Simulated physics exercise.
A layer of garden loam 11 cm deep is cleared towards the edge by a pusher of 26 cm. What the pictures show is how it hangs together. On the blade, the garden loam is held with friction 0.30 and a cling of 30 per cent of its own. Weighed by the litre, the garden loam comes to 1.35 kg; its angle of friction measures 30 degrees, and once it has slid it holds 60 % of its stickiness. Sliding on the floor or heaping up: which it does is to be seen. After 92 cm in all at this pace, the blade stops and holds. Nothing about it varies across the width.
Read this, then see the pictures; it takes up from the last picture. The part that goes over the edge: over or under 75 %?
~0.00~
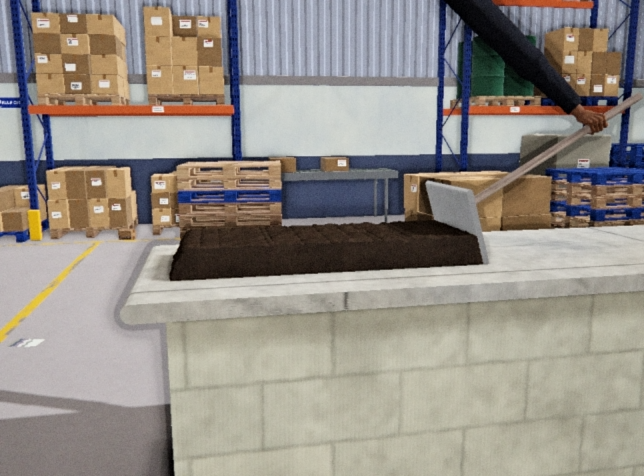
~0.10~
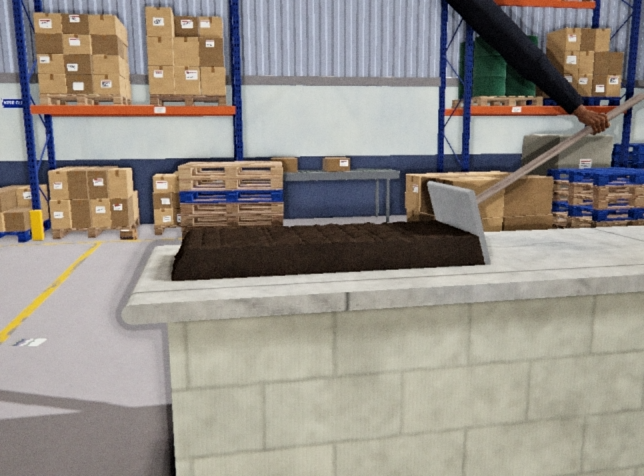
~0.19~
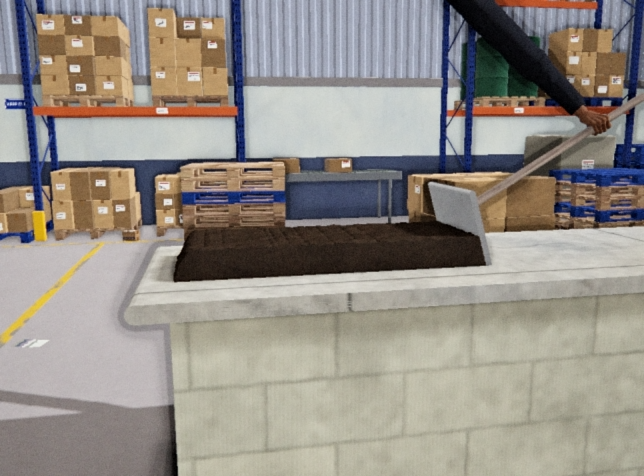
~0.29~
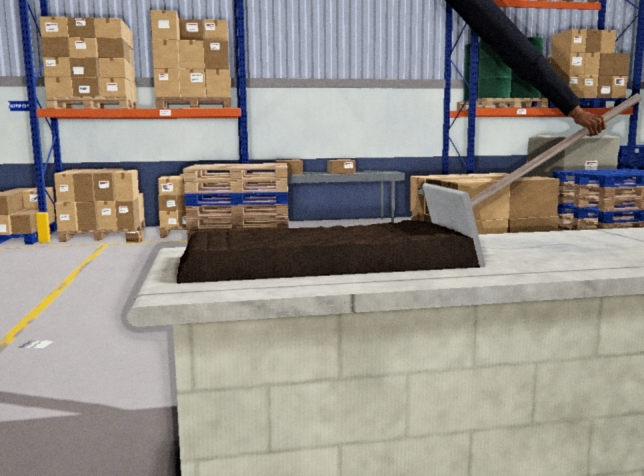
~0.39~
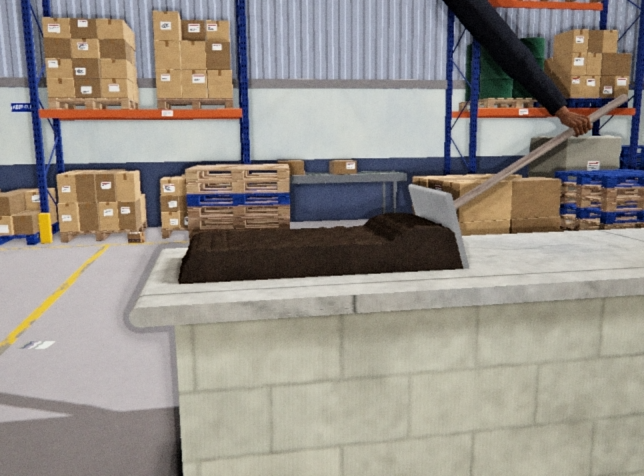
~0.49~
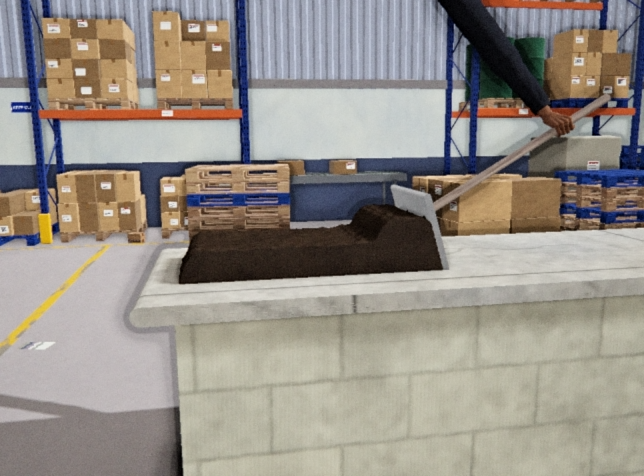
It should end up lower than 75 percent.
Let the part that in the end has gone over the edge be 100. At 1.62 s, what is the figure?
Close to 90 in a hundred.
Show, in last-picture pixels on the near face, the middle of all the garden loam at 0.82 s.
Around (274, 257).
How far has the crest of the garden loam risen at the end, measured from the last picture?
Measured change: About 4 cm.
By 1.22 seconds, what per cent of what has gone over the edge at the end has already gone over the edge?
Close to 20 in a hundred.
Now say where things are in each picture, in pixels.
The first picture shows foot of the blade at (484, 265), not yet moved; front end of the garden loam at (171, 276), piled 10 cm high.
The second picture shows foot of the blade at (485, 265), not yet moved; front end of the garden loam at (173, 276), piled 10 cm high.
The third picture shows foot of the blade at (487, 266), moved 5 mm; front end of the garden loam at (175, 277), piled 10 cm high.
The fourth picture shows foot of the blade at (480, 268), moved 4.2 cm; front end of the garden loam at (178, 279), piled 12 cm high.
The fifth picture shows foot of the blade at (464, 269), moved 11 cm; front end of the garden loam at (180, 283), piled 15 cm high.
The sixth picture shows foot of the blade at (444, 270), moved 19 cm; front end of the garden loam at (180, 283), piled 19 cm high.
By 0.82 s, 0 % has gone over the edge.
By 1.22 s, 11 % has gone over the edge.
By 1.62 s, 44 % has gone over the edge.
By 2.02 s, 47 % has gone over the edge.
By 2.56 s, at the end, 48 % has gone over the edge.
